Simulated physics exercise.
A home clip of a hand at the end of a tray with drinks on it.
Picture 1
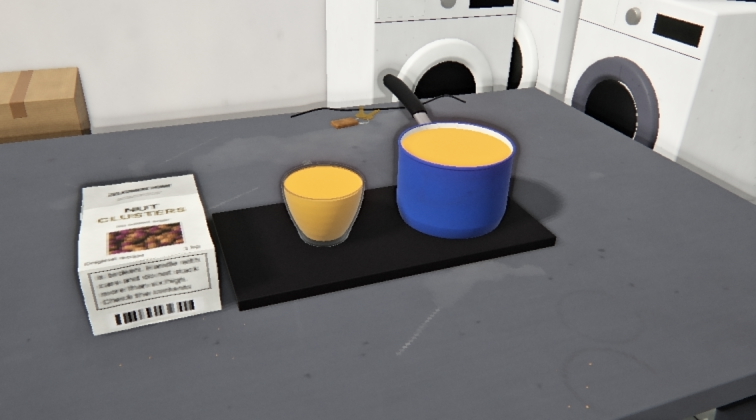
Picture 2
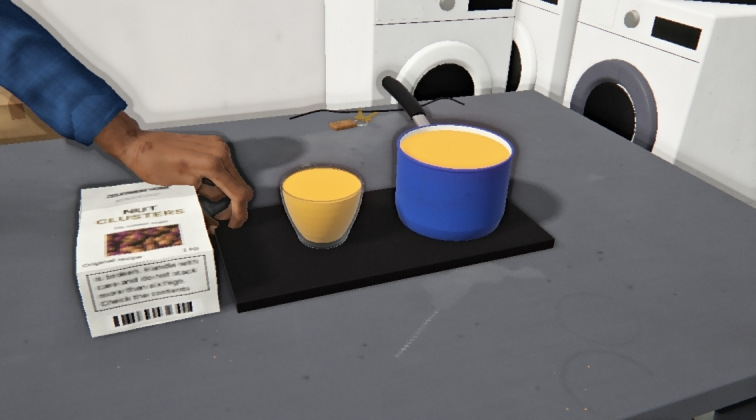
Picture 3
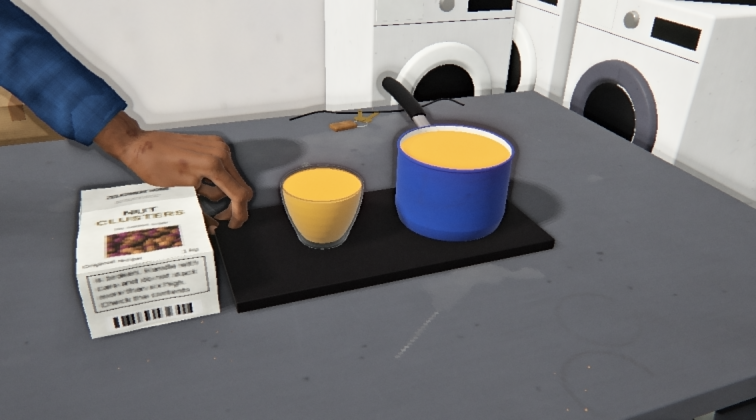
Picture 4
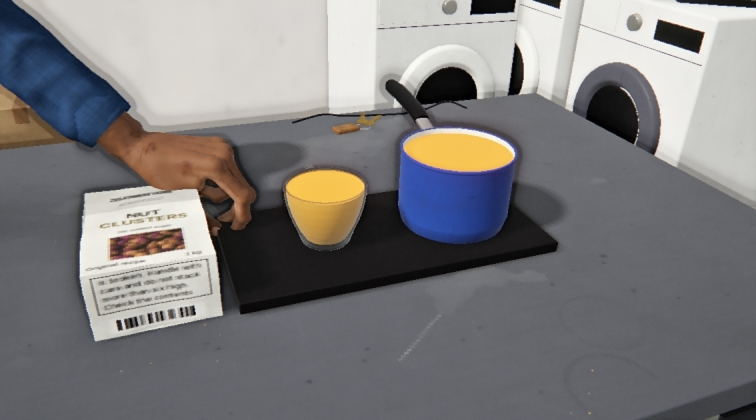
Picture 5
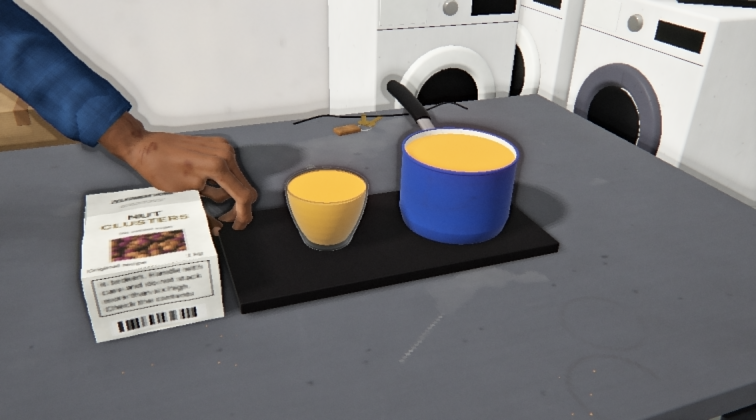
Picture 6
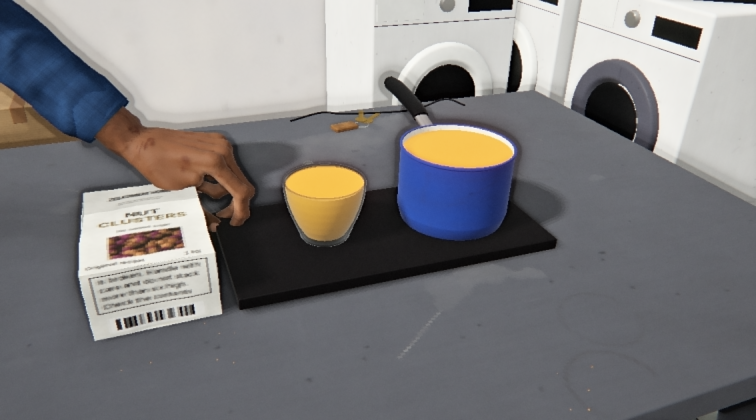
A hand in a blue sleeve comes in from the left and takes hold of the near-left end of a black tray, beside a packet of nut clusters. The tray, carrying a glass cup and a blue saucepan nearly full of orange liquid, then barely shifts as the hand stays there.
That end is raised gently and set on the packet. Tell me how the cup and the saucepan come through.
The cup loses some; the saucepan loses some.
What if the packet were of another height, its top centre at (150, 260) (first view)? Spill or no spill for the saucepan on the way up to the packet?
My call: Is safe.
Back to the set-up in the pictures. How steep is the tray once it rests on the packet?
About 13°.
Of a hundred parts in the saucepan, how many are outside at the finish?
I make it 8 per cent.
Soon after, the tray slopes by about 7°; cup, nothing has left it; saucepan, nothing has left it.
Later, the tray slopes by about 14°; cup, some has gone over its rim; saucepan, some has gone over its rim.
In the end, the tray slopes by about 13°, resting on the packet; cup, some has gone over its rim; saucepan, some has gone over its rim.
